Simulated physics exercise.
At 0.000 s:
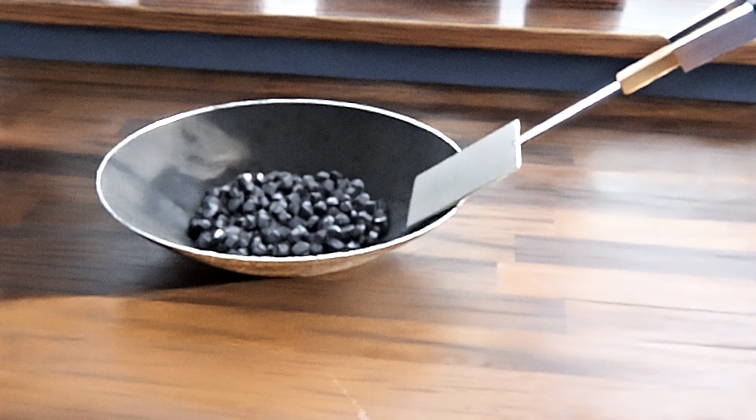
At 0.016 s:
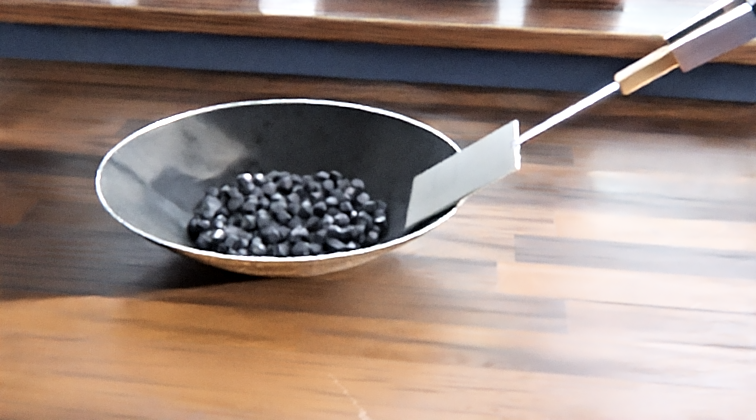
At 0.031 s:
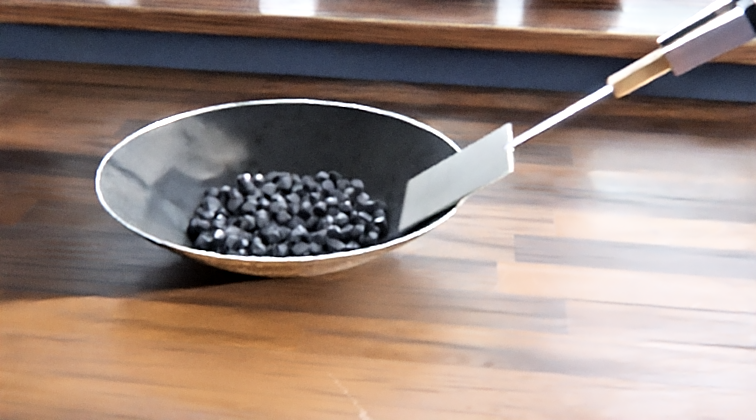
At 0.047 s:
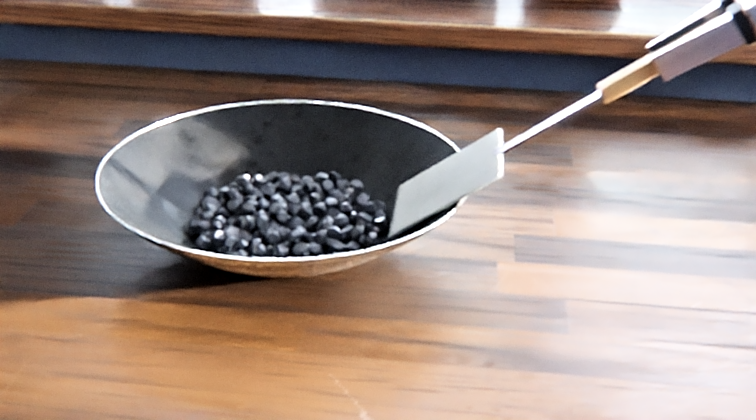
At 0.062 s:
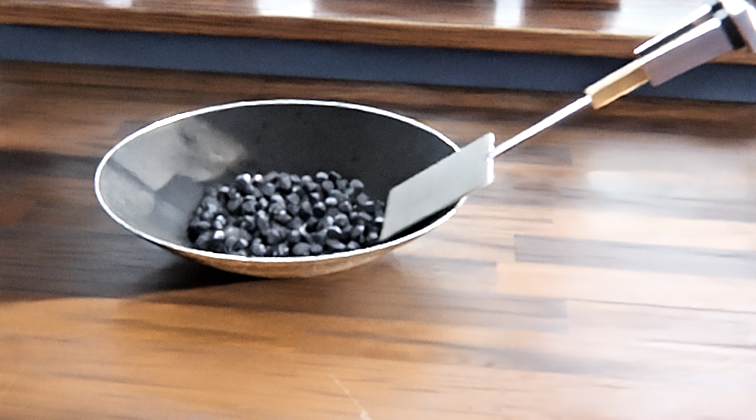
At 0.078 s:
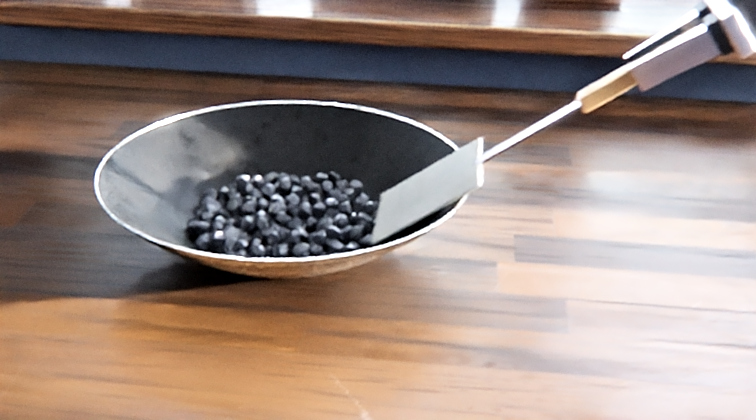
A flat paddle held by a robot gripper slides left into a wok of dark pebbles.
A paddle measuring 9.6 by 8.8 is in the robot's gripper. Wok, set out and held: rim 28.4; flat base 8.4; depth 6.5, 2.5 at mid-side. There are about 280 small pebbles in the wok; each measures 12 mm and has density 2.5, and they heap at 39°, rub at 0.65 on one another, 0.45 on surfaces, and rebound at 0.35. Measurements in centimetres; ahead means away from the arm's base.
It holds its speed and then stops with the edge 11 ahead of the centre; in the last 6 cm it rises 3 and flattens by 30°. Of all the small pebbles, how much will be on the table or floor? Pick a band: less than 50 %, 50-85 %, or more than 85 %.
It falls in the band less than 50 %.
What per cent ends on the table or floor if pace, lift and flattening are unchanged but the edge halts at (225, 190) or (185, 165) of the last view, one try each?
Estimates, in order: 0 % and 5 %.
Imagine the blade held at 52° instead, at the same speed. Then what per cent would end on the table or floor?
It would come to roughly 30 percent.
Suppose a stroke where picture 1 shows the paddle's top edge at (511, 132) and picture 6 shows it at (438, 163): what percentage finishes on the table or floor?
It comes to something like 55 %, give or take.
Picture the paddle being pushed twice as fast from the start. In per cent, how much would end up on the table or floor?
Some 50 in a hundred.
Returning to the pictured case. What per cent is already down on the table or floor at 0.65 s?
Roughly 35 percent.
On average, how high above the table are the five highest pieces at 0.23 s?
6 cm.
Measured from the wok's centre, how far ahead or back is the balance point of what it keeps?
I'd put it at roughly 5.0 cm toward the front.
After 0.23 s, sloping 36°, highest piece 6 above the table; 276 in the wok.
After 0.38 s, sloping 28°, highest piece 9 above the table; 259 in the wok, 17 on the blade or in flight.
After 0.65 s, sloping 6°, highest piece 9 above the table; 175 in the wok, 98 on the table or floor, 3 on the blade or in flight.
After 1.70 s, sloping 6°, highest piece 9 above the table; 175 in the wok, 101 on the table or floor.
At rest, 175 in the wok, 101 on the table or floor. That is 37 % on the table or floor.
